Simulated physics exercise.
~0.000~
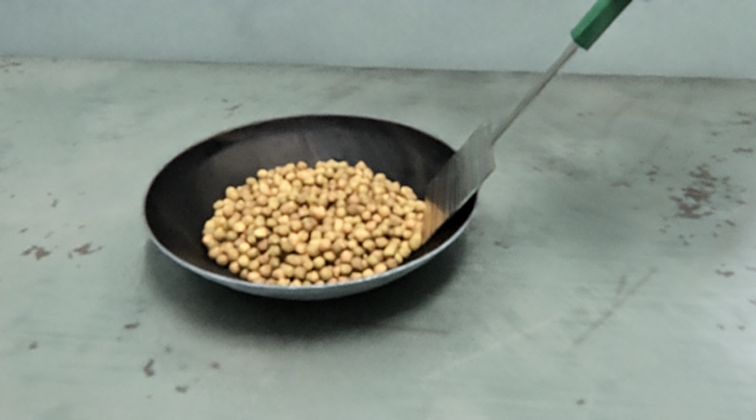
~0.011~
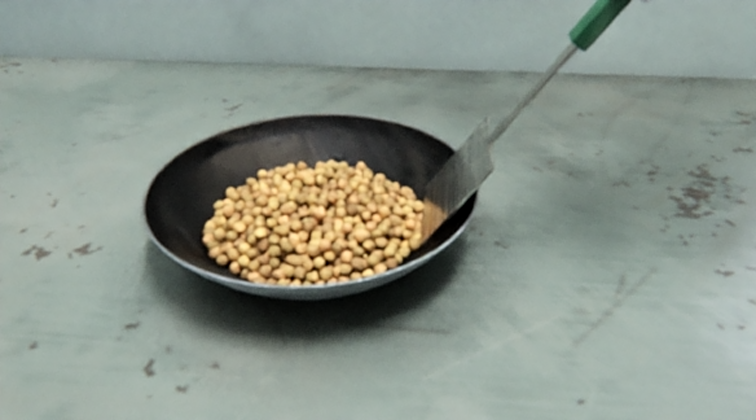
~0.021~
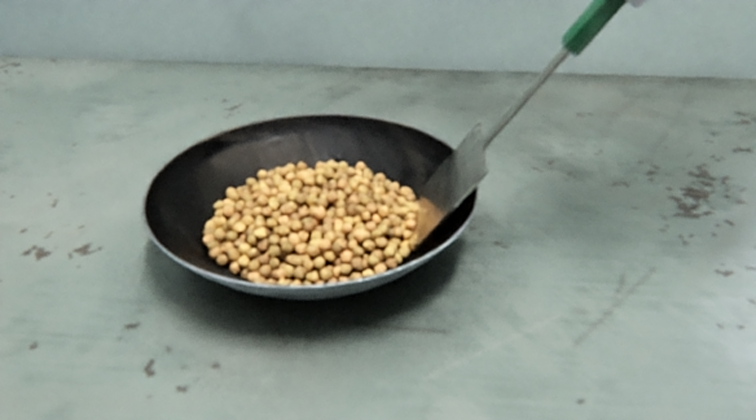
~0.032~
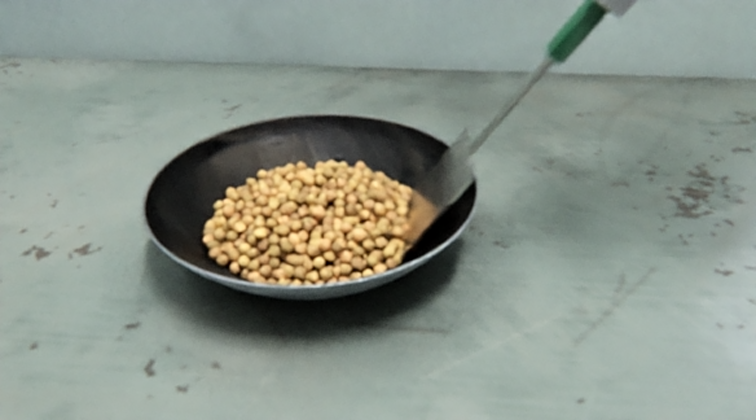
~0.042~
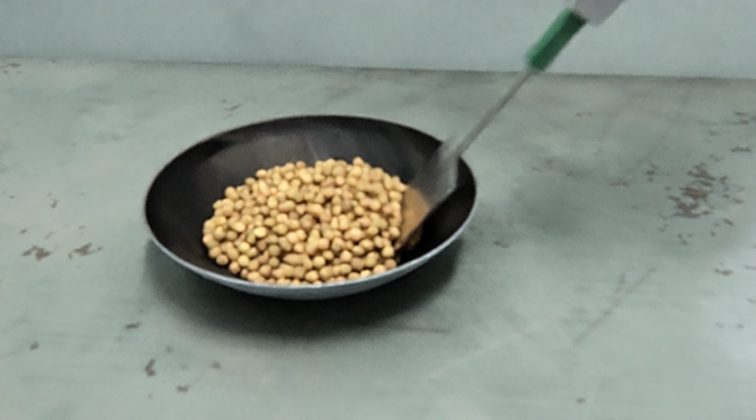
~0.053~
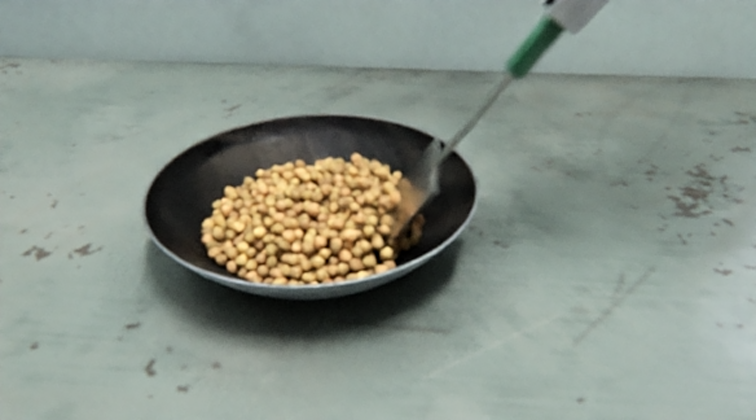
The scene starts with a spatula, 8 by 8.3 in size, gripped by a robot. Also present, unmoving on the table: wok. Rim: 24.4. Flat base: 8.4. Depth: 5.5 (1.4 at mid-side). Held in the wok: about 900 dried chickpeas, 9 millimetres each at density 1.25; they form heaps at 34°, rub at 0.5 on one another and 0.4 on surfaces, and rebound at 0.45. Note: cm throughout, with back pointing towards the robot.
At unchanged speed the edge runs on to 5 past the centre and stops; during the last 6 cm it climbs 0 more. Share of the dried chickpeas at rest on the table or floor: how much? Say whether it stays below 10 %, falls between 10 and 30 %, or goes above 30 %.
It falls between 10 and 30 %.
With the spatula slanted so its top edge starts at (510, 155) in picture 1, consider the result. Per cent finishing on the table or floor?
About 10 per cent.
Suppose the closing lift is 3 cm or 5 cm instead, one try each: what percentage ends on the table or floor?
I'd say close to 25 percent for the first and close to 25 percent for the second.
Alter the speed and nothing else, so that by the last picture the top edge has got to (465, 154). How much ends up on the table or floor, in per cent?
That share would be about 5 percent.
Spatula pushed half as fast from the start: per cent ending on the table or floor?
Estimated share: Some 5 %.
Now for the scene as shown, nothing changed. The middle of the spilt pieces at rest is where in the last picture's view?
Roughly (97, 229).
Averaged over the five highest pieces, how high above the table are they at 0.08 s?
About 8 centimetres.
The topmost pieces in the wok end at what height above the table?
It reaches around 6.5 cm.
By 0.08 s, sloping 56°, highest piece 8 above the table; 900 in the wok.
By 0.11 s, sloping 56°, highest piece 10 above the table; 899 in the wok, 1 on the blade or in flight.
By 0.32 s, sloping 56°, highest piece 12 above the table; 781 in the wok, 92 on the table or floor, 27 on the blade or in flight.
By 1.37 s, sloping 56°, highest piece 7 above the table; 779 in the wok, 121 on the table or floor.
Final count, 779 in the wok, 121 on the table or floor. That is 13 % on the table or floor.
